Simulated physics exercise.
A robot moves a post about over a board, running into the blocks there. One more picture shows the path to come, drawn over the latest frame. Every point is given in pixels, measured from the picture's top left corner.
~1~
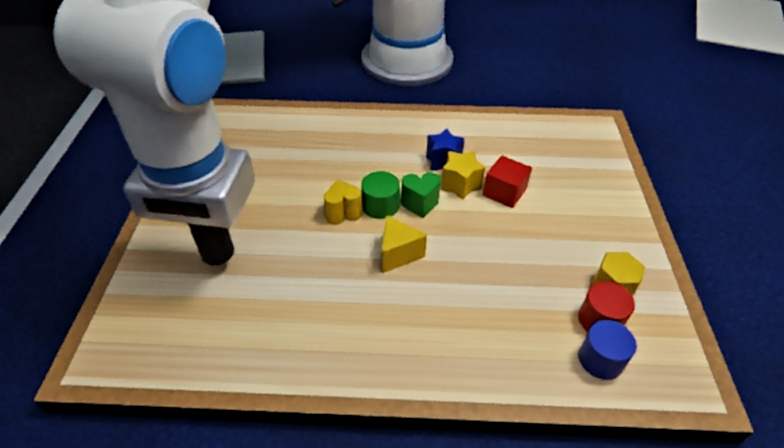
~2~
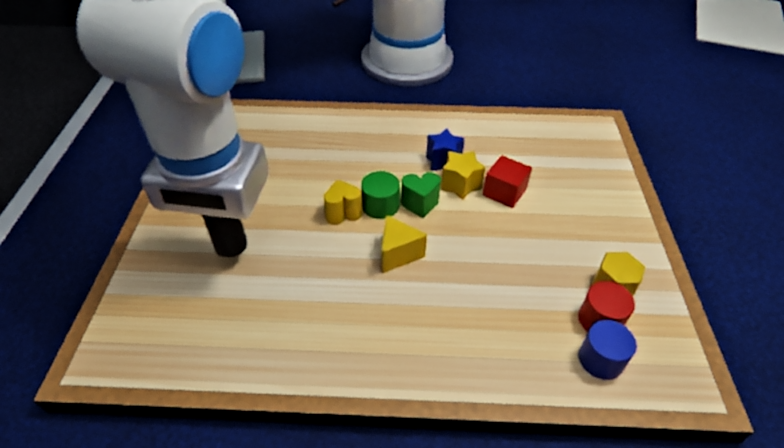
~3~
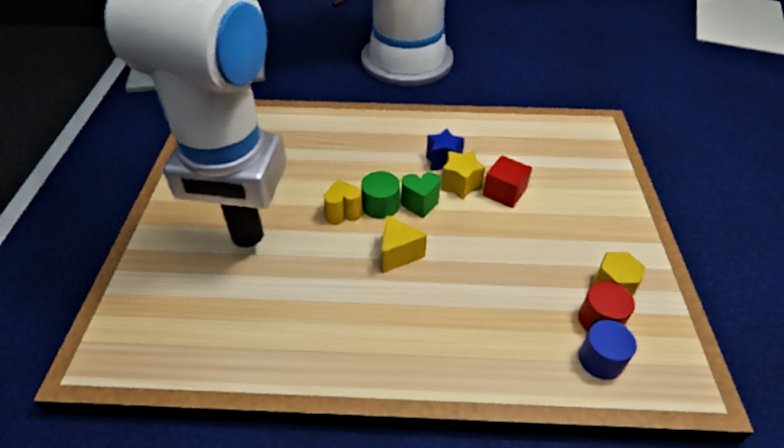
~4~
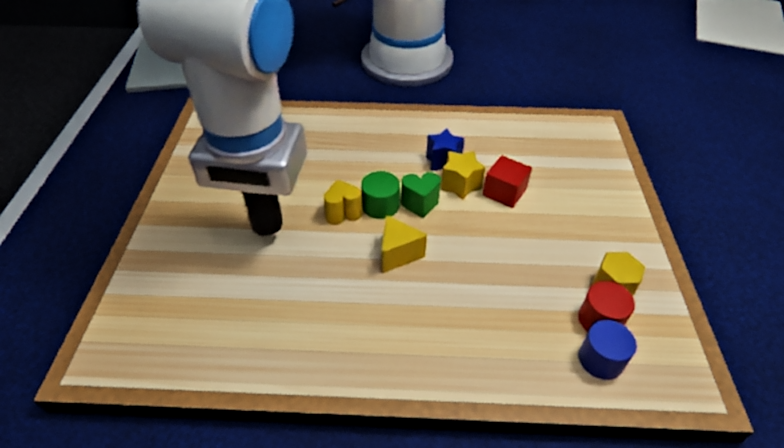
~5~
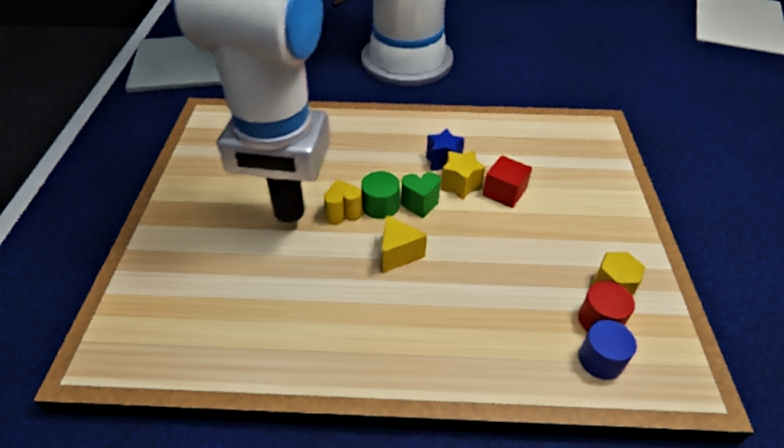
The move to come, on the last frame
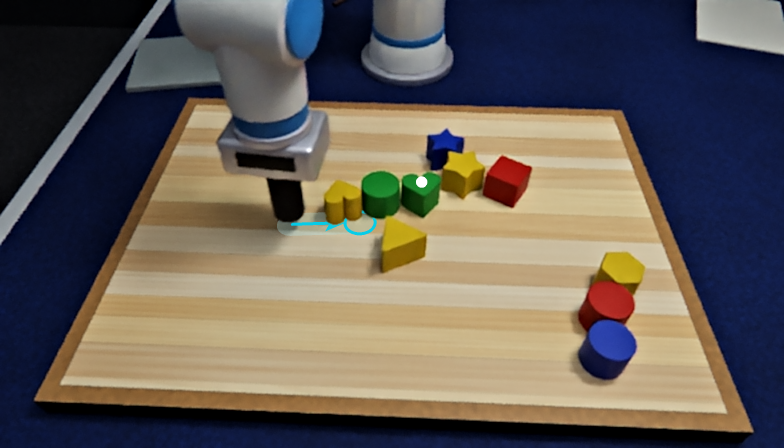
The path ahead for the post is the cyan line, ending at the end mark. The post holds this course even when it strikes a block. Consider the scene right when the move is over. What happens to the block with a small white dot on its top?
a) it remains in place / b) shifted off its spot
b: Shifted off its spot.
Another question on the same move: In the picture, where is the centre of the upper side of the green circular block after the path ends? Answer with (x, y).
Around pixel (401, 167).
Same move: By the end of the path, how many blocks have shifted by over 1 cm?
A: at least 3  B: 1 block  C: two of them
My pick is A.
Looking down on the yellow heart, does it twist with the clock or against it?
Spin direction: Counter-clockwise.
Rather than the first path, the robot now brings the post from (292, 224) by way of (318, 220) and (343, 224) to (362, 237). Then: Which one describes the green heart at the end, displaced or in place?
Gets moved.
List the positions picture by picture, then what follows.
In the first picture, lower end of the post (218, 253), tops of blocks, yellow heart (342, 192), green circular block (381, 184), yellow triangle (399, 233), green heart (422, 182).
In the second picture, post (231, 245), blocks as before.
In the third picture, post (248, 236), blocks as before.
In the fourth picture, post (268, 225), blocks as before.
In the fifth picture, post (290, 212), yellow heart (342, 192), green circular block (381, 184), yellow triangle (399, 233), green heart (422, 182).
The drawn path runs in a line from (292, 224) to (360, 223); the dot is on the green heart.
The first path, step by step. Halfway along, post (325, 211); yellow heart (355, 189); green circular block (391, 179); green heart (430, 181), turned 15° clockwise.
At the end, post (359, 210); yellow heart (372, 181), turned 75° anticlockwise; green circular block (401, 167); yellow triangle not moved; green heart (436, 180), turned 30° clockwise.
